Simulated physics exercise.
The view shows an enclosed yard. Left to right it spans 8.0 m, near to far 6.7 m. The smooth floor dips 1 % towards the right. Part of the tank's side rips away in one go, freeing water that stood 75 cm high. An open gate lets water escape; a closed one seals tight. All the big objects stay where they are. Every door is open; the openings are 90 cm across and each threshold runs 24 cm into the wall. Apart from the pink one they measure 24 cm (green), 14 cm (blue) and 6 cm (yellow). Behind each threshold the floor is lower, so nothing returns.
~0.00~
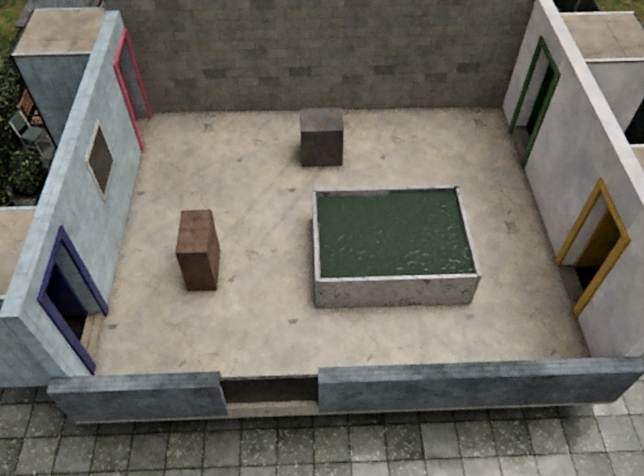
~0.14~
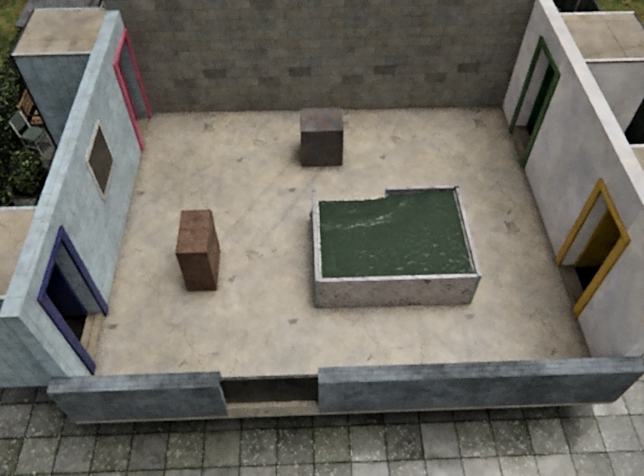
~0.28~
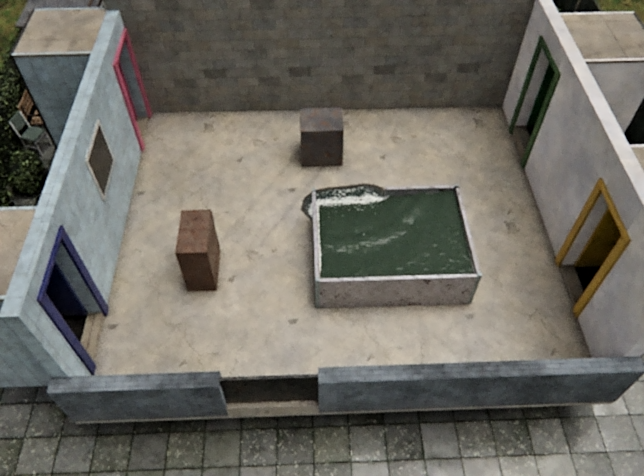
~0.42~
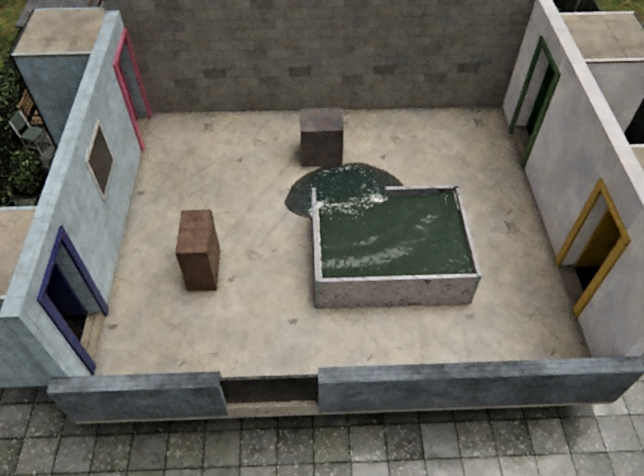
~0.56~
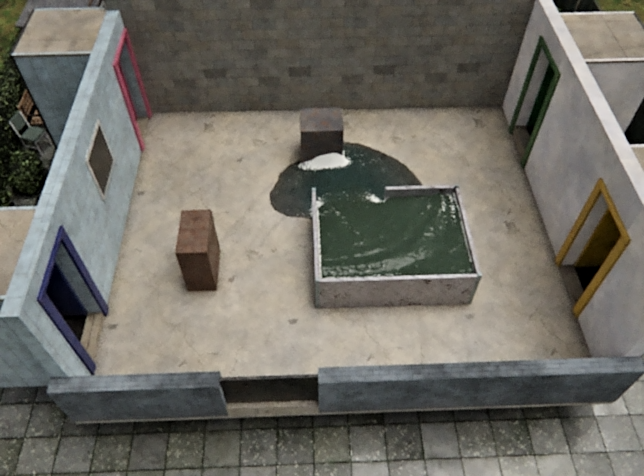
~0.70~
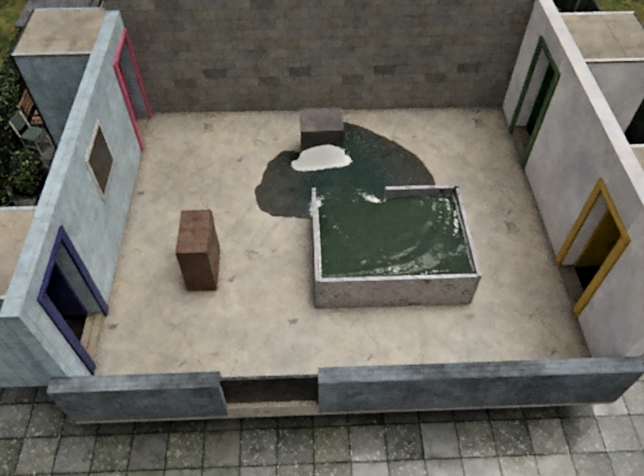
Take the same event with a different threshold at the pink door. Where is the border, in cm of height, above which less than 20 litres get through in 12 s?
Close to 19 cm is just enough.
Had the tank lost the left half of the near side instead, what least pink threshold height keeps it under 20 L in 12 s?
Then roughly 6.5 cm.
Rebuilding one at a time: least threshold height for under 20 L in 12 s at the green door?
About 15 cm at green.
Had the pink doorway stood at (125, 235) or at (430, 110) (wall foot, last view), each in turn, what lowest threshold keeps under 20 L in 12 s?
Roughly 6.5 and 17 cm.
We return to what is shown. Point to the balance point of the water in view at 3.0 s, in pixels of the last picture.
Near (355, 194).
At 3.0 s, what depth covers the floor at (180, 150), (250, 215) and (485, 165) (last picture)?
In that order: 4, 1 and 1 cm.
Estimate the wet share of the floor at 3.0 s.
About 45 per cent.
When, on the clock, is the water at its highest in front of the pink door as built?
At about 3.0 s.
After 1.4 s water covers 20 % of the floor, deepest (51 cm) near (331, 173); it has not reached the pink door.
After 3.0 s water covers 45 % of the floor, deepest (39 cm) near (502, 113); 22 cm at the pink door, 49 litres in over its 6 cm threshold.
After 12.0 s water covers 100 % of the floor, deepest (14 cm) near (424, 376); 3 cm at the pink door, 231 litres in over its 6 cm threshold.
At the pink door as built, the water arrived by 2.1 s and peaked near 22 cm at 3.0 s.
With a threshold of 17 cm, 30 litres would have come in within the 12 s; with 22.5 cm, 7 litres. So under 20 litres takes about 19 cm.
